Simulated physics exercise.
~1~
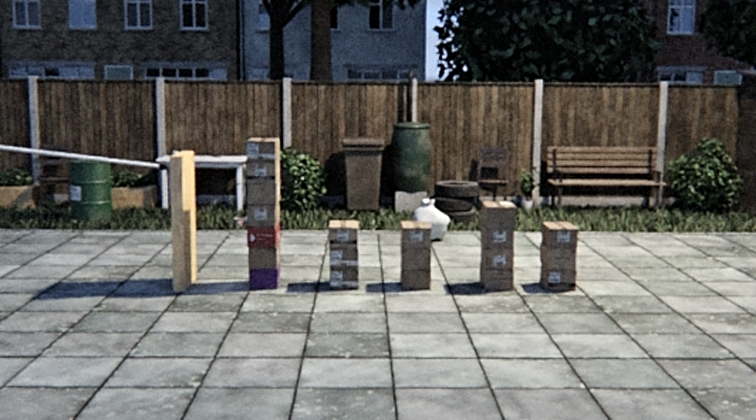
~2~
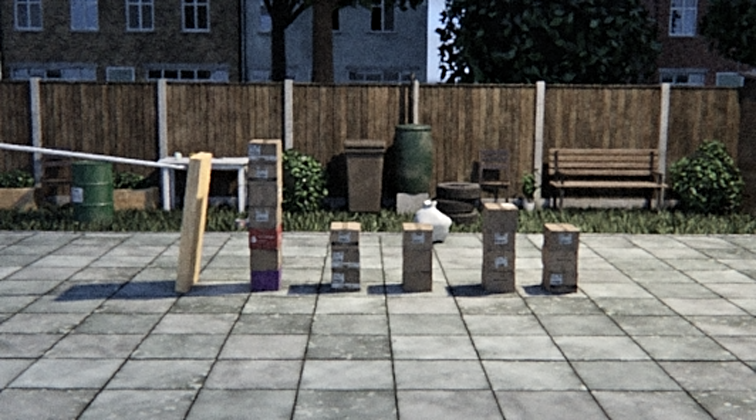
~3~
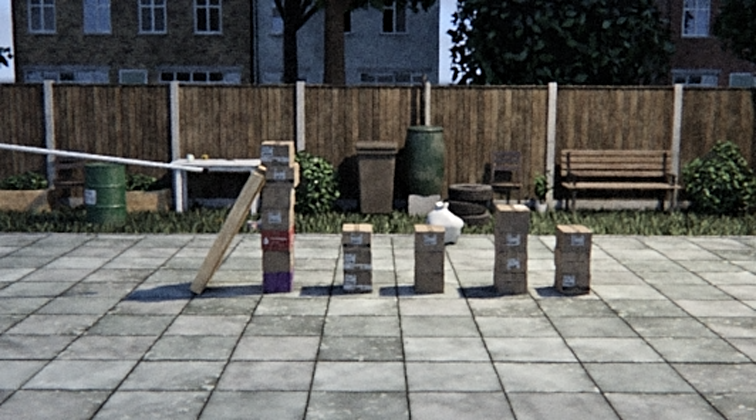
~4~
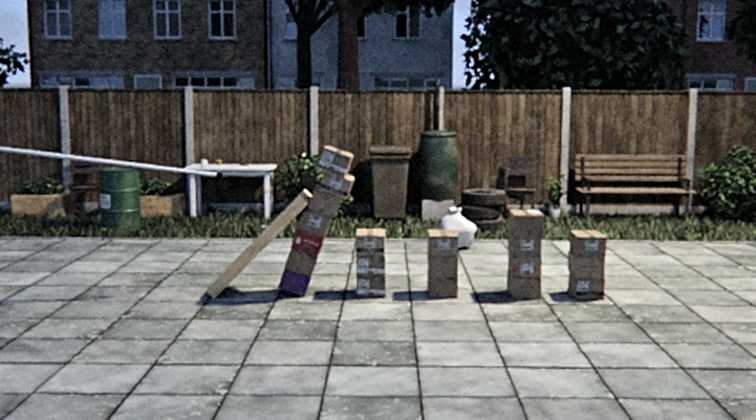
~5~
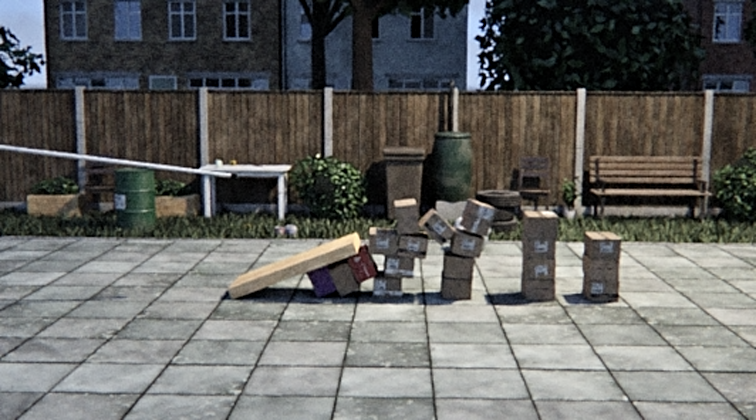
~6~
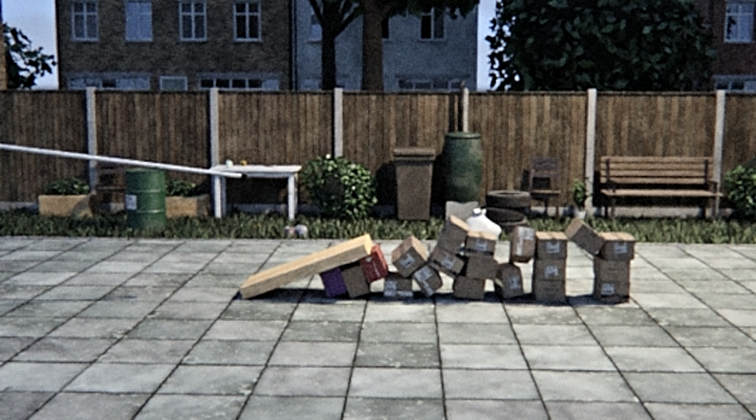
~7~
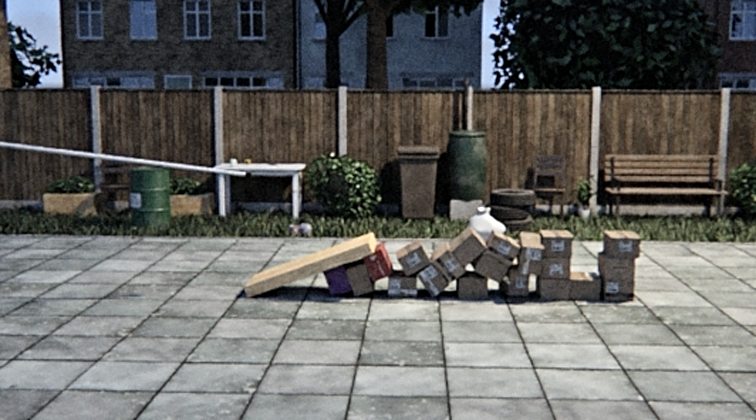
A tall wooden board stands on end at the left of six columns of brown parcels on a paved yard, seen from the front, with a fence, bins, a white table and a bench behind. A pale pole reaches in from the left as the board tips right and leans against the tallest column, which has red and purple parcels low down. That column tilts and topples into the shorter ones, knocking parcels rightward along the row. Finally the board lies sloping on the purple and red parcels beside a jumbled heap, while the far-right column still stands.
